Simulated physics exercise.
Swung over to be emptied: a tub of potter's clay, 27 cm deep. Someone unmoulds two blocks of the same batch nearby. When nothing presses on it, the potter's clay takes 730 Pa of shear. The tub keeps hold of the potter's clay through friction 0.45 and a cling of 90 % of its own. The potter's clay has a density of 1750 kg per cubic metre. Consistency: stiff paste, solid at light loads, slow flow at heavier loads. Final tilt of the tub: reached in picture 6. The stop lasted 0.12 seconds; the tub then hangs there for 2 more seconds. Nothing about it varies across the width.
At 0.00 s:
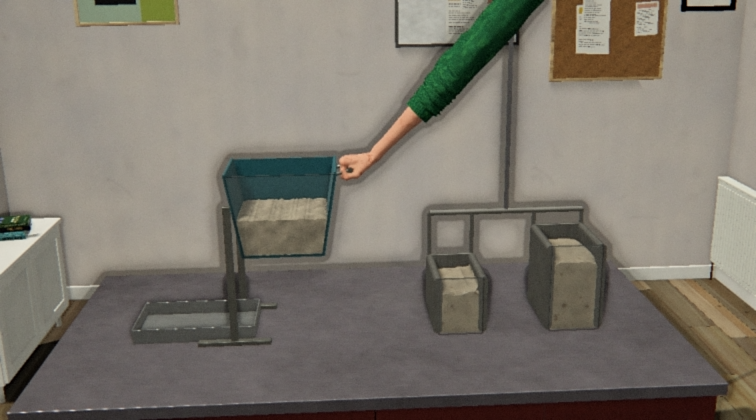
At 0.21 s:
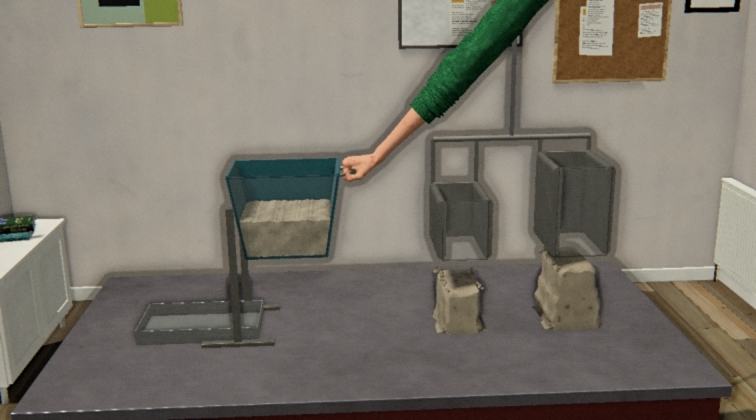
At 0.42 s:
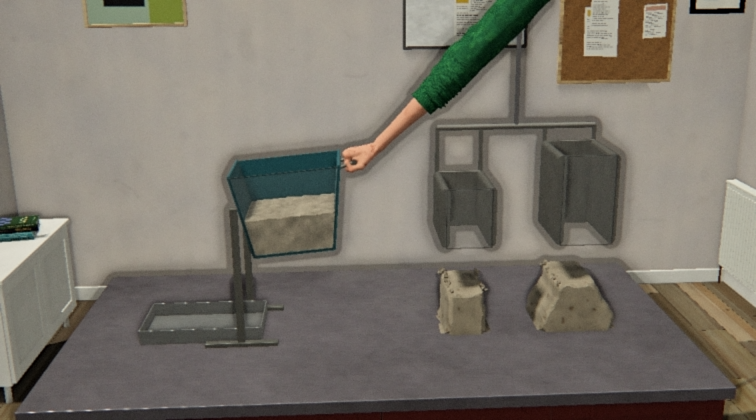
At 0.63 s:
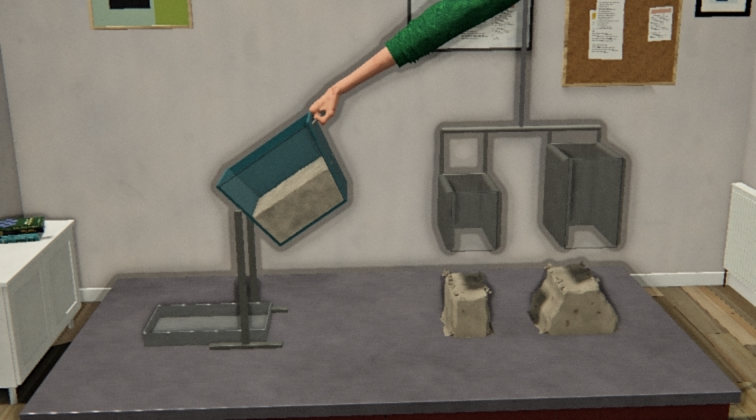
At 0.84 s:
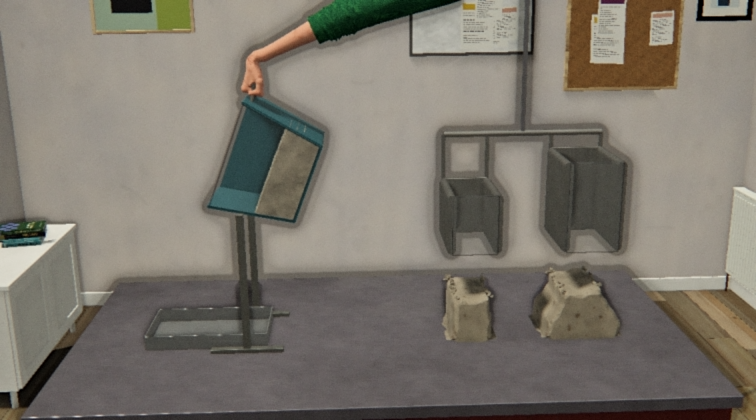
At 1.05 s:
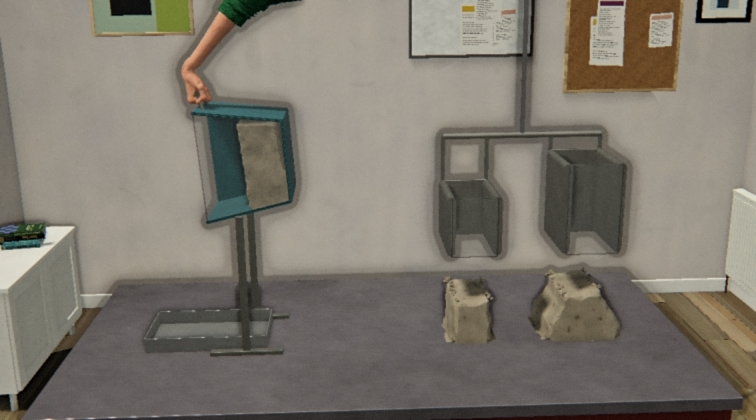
A green-sleeved arm swings a teal tub of clay over leftward after moulds lift off two blocks, the larger one slumping.
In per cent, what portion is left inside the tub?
Some 57 per cent is left inside the tub.
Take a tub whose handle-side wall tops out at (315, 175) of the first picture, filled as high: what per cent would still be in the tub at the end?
Remaining in tub at end: Approx. 60 %.
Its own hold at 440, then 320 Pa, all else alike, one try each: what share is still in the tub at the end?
It'd be some 50 percent the first time and some 50 percent the second.
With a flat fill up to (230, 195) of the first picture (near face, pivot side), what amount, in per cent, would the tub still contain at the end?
Around 40 per cent.
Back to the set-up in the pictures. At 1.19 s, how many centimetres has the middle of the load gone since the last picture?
6 cm.
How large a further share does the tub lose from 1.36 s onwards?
Around 30 % of the whole load.
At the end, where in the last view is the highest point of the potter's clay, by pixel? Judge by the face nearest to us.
It ends up highest close to (269, 175).
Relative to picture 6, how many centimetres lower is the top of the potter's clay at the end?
Roughly 16 cm.
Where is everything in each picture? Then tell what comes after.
In the first picture, handle-side rim at (334, 173), tilt 0 degrees; crest of the potter's clay at (291, 219); block heights 16 cm, 25 cm (left to right).
In the second picture, handle-side rim at (337, 175), tilt 0 degrees; crest of the potter's clay at (294, 220); block heights 16 cm, 22 cm (left to right).
In the third picture, handle-side rim at (337, 166), tilt 5 degrees; crest of the potter's clay at (331, 213); block heights 16 cm, 18 cm (left to right).
In the fourth picture, handle-side rim at (306, 124), tilt 34 degrees; crest of the potter's clay at (324, 170); block heights 16 cm, 18 cm (left to right).
In the fifth picture, handle-side rim at (242, 105), tilt 69 degrees; crest of the potter's clay at (284, 132); block heights 16 cm, 18 cm (left to right).
In the sixth picture, handle-side rim at (192, 115), tilt 94 degrees; crest of the potter's clay at (249, 124); block heights 16 cm, 18 cm (left to right).
After 1.19 s, the tub is at 94 degrees and holds 100 %.
After 1.36 s, the tub is at 94 degrees and holds 86 %.
After 1.53 s, the tub is at 94 degrees and holds 57 %.
After 1.70 s, the tub is at 94 degrees and holds 57 %.
After 3.05 s, the tub is at 94 degrees and holds 57 %.
